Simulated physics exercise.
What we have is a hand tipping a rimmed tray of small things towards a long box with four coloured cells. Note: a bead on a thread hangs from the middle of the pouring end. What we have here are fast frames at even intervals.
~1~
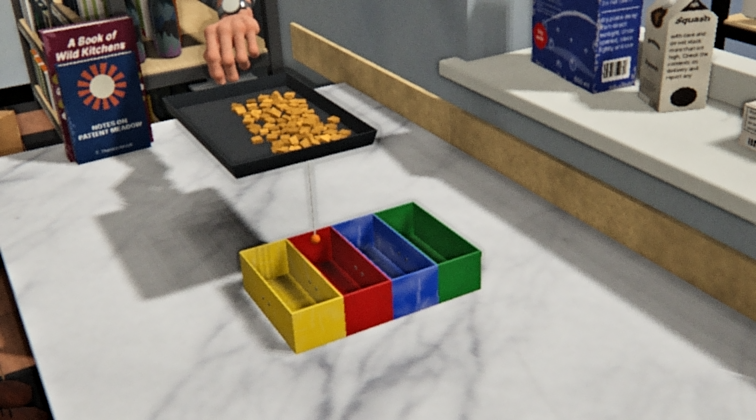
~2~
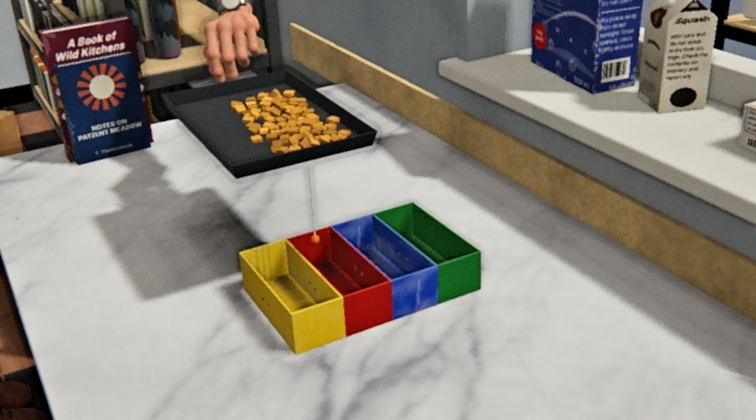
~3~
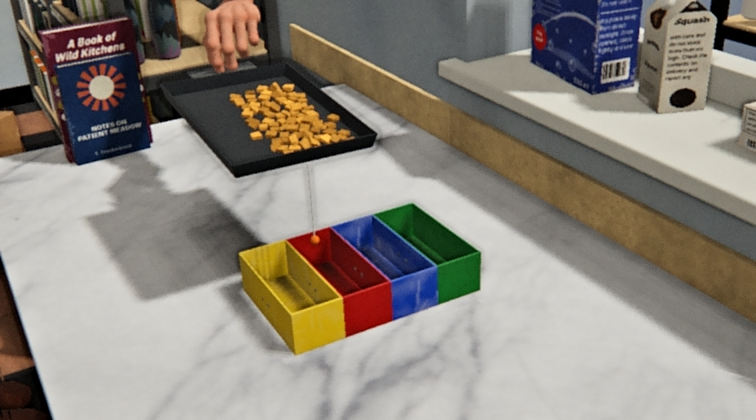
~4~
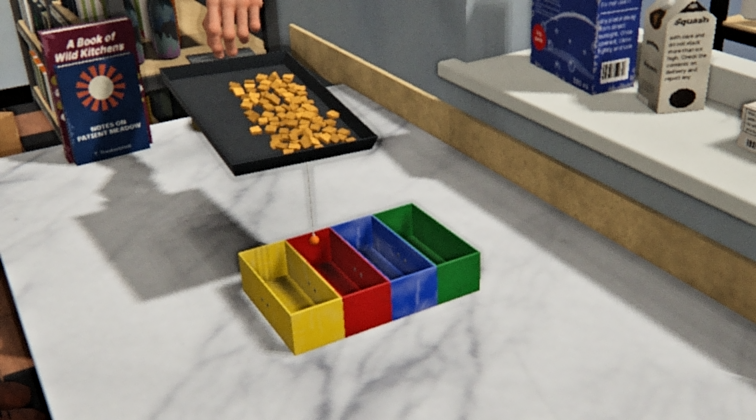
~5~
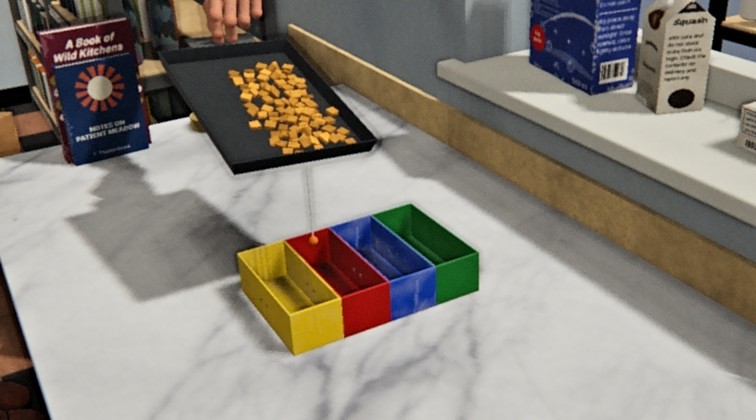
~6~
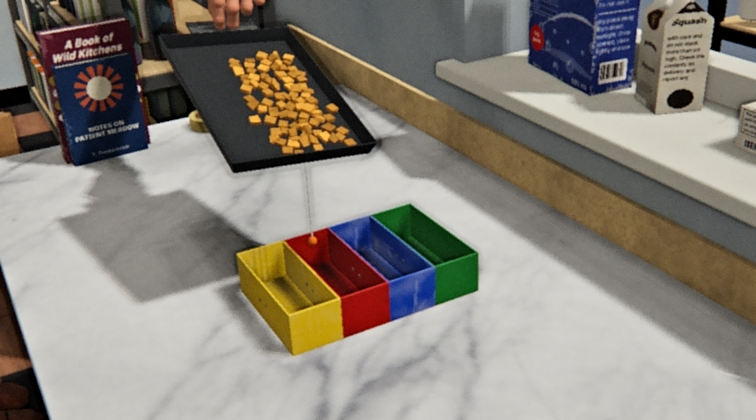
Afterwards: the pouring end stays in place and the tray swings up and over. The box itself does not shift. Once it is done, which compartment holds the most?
The blue compartment holds the most.
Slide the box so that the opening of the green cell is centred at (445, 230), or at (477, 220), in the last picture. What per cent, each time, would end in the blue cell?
I'd say about 50 percent, followed by about 0 percent.
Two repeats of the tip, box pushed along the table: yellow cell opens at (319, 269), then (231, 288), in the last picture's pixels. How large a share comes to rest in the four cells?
The first comes to 100 percent and the second to 90 percent.
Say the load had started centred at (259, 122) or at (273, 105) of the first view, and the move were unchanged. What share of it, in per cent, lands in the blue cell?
Respectively 70 and 70 per cent.
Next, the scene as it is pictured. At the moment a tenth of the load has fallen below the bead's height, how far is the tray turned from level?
I'd say it is tilted about 80°.
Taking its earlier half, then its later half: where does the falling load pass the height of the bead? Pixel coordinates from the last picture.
Near (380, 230) to start, and near (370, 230) afterwards.
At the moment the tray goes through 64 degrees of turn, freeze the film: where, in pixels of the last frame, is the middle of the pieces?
Somewhere about pixel (339, 132).
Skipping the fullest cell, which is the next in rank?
The red cell.
Soon, tray tipped steeply; all on the tray.
A while on, tray tipped past a quarter turn; about two thirds on the tray; about a quarter in the blue cell; a small part in the green cell; a small part falling or outside the box.
Towards the end, tray tipped past a quarter turn; most in the blue cell; a small part in the red cell; a small part in the green cell; a stray few falling or outside the box.
Finally, tray tipped past a quarter turn; most in the blue cell; a small part in the red cell; a small part in the green cell; none in the yellow cell; a stray few outside the box.
